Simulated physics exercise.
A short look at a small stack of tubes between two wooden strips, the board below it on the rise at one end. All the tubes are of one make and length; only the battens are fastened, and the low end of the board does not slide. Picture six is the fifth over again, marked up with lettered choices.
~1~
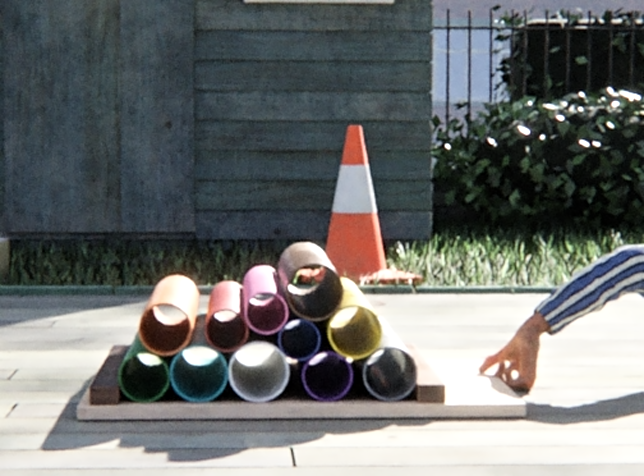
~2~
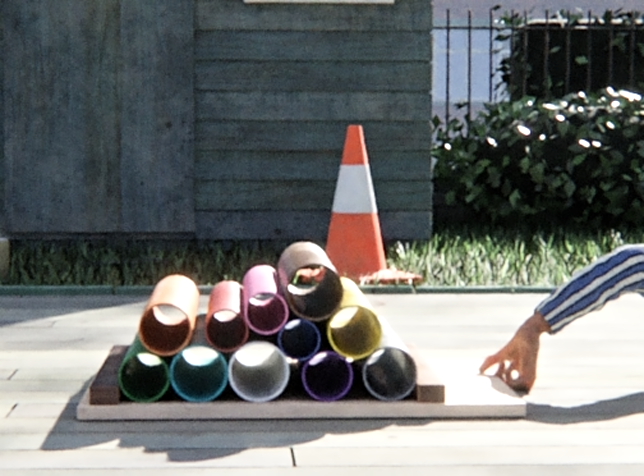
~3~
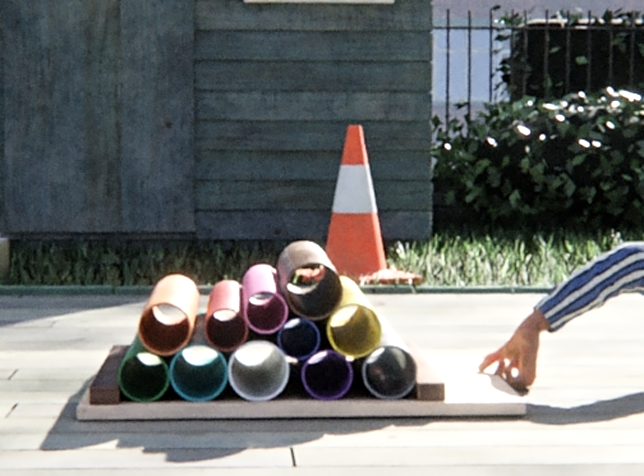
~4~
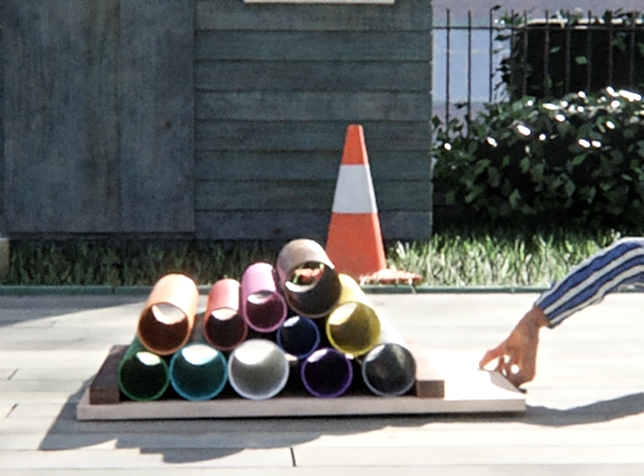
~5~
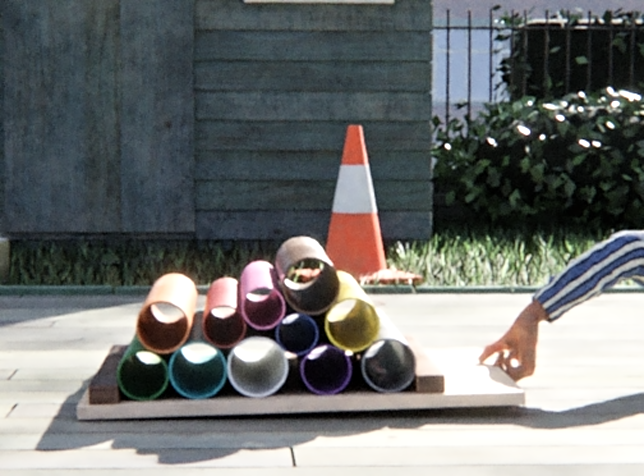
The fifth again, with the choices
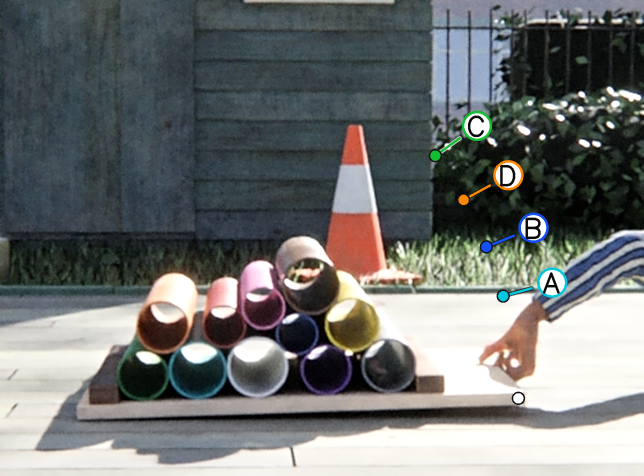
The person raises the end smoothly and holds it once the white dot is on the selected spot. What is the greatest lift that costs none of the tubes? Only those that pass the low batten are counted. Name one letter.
Lift it to A and no more.
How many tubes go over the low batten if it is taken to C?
With C, six.
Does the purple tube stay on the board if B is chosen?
The purple tube: Yes.
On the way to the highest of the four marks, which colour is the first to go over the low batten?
First is the orange one.
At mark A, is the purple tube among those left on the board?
The purple tube: Yes.
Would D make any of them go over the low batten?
Yes, at D.
On the marked copy, A at (503, 296); B at (486, 247); C at (435, 155); D at (464, 200); the white dot at (518, 398).
Following A. Soon after the start, board at 12°.
Later, board at 15°.
In the end, board at 15°, none over the low batten.
As for the rest, B four over the low batten (orange, red, pink, brown); C six over the low batten; D six over the low batten.
